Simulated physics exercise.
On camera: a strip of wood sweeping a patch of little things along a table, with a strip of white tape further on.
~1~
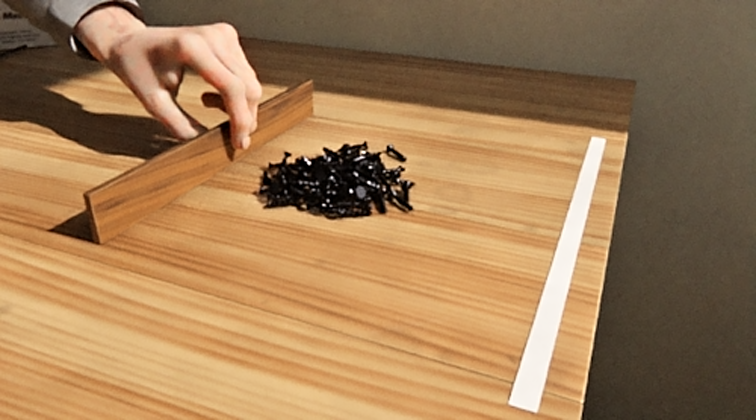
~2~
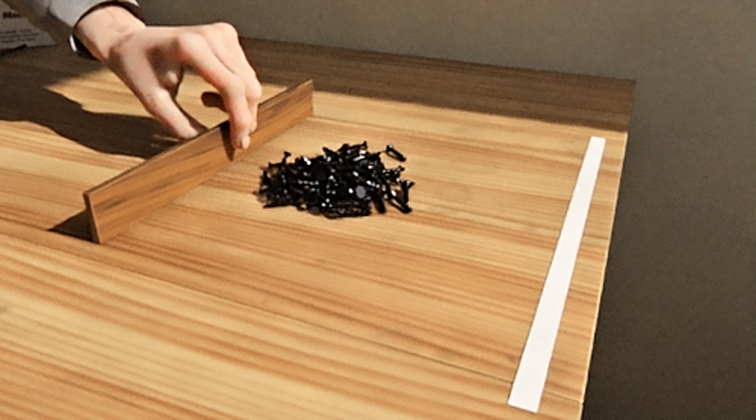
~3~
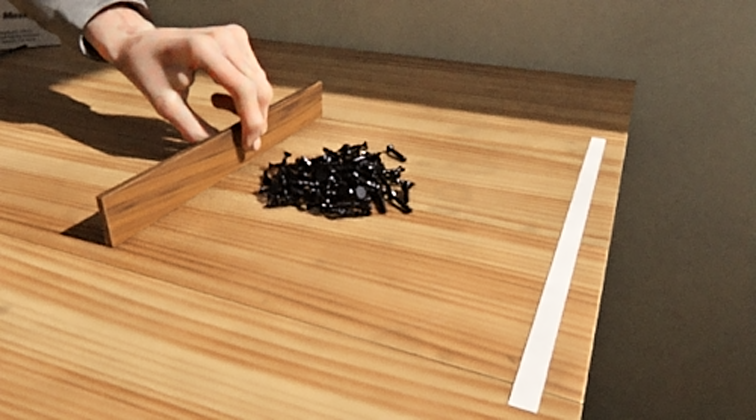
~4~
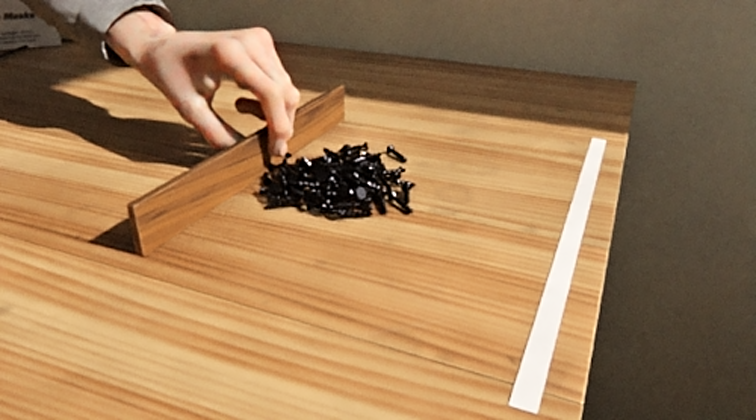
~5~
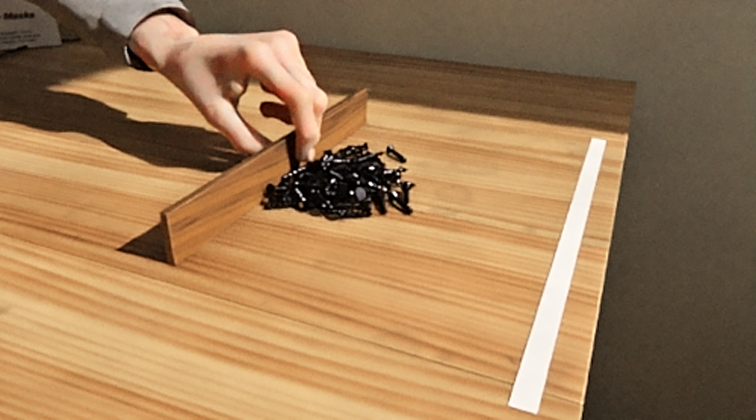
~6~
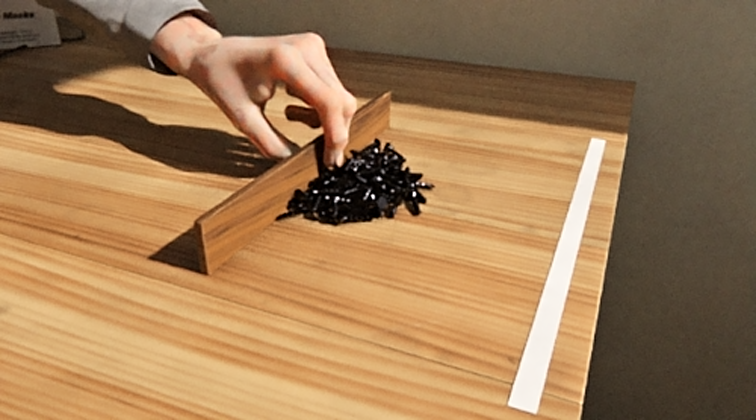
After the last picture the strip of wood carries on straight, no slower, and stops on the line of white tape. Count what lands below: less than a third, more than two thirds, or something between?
Lost: More than two thirds of the heap.
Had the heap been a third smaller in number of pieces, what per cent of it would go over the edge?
Roughly 90 in a hundred.
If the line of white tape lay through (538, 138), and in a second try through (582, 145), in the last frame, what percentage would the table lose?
Near 10 % and 70 %.
Just after the last frame, strip of wood still moving, near (449, 162); heap all on the table, its front near (551, 217).
A moment on, strip of wood stopped at the white tape; heap roughly two thirds over the edge.
Further on, strip of wood stopped at the white tape; heap the larger part over the edge.
When it is over, strip of wood stopped at the white tape; heap the larger part over the edge.
